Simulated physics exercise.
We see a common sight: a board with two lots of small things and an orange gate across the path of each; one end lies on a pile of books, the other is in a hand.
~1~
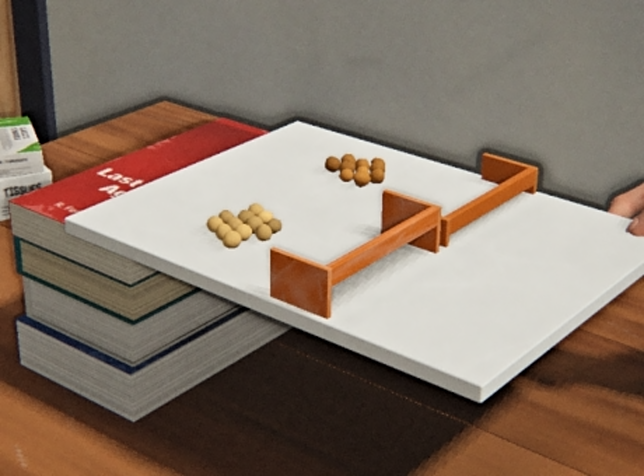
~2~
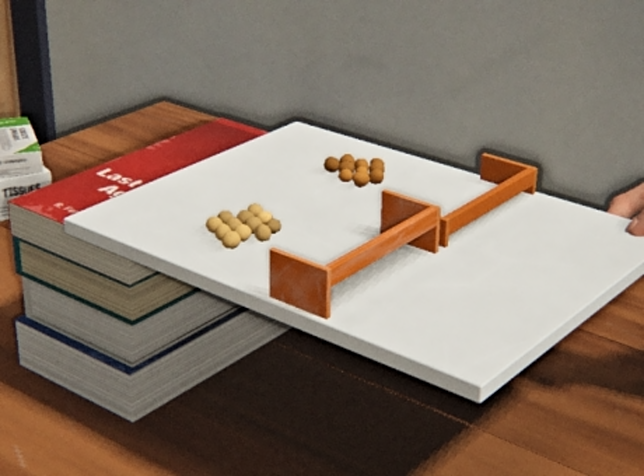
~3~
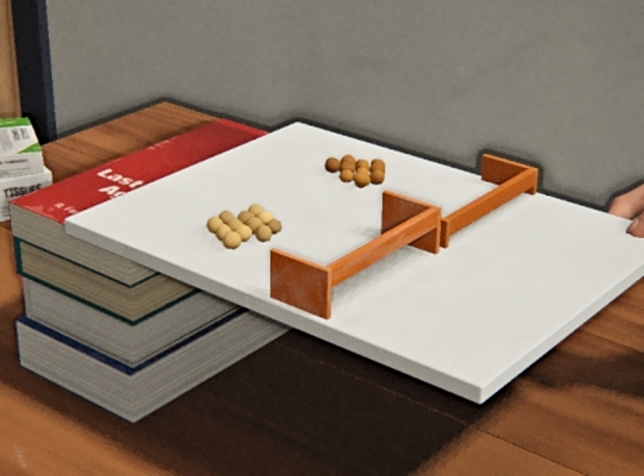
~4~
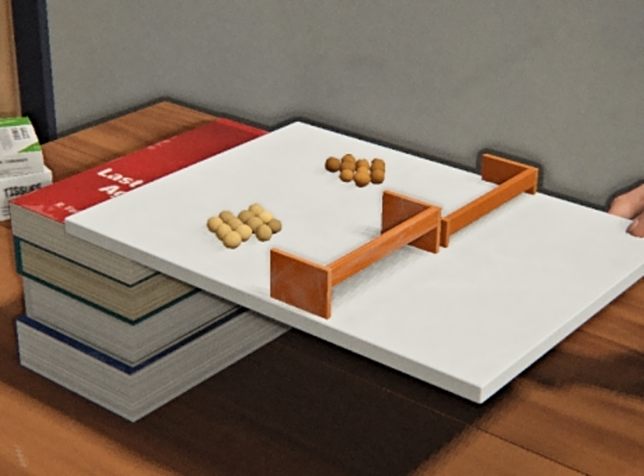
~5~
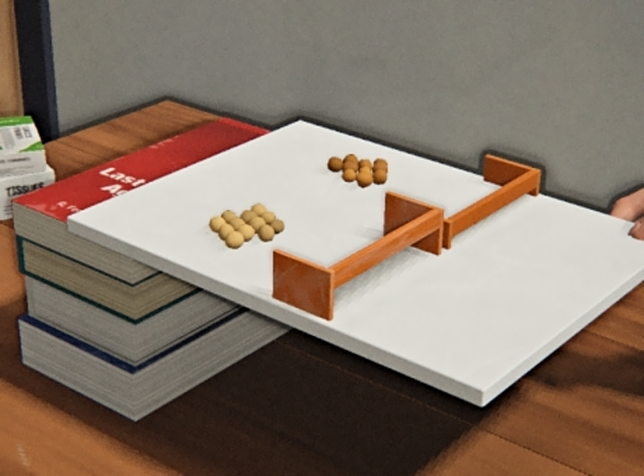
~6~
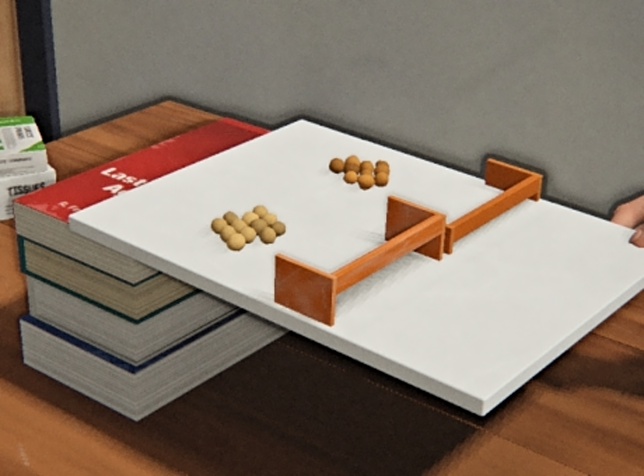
On a wooden table, a white board with two clusters of small round pieces and two orange gates rested on stacked books while a hand held its right end, lowering it very slightly.
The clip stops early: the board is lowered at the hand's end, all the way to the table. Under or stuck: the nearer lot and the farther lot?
Finally the nearer lot goes through and the farther lot is kept back.
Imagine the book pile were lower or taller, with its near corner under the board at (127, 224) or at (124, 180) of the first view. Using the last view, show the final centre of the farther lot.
(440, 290), then (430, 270).
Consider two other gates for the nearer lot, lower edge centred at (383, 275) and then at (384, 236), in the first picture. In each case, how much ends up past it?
About 0 per cent the first time and 100 per cent the second.
Then, 0.83 s on from there, board sloping at 16°; nearer lot on its way down; farther lot on its way down.
Then, 1.55 s on from there, board sloping at 28°; nearer lot the whole lot past its gate; farther lot has reached its gate.
Then, 2.17 s on from there, board resting at 29°; nearer lot the whole lot past its gate; farther lot has reached its gate.
In the end, board resting at 29°; nearer lot the whole lot past its gate; farther lot gathered behind its gate.
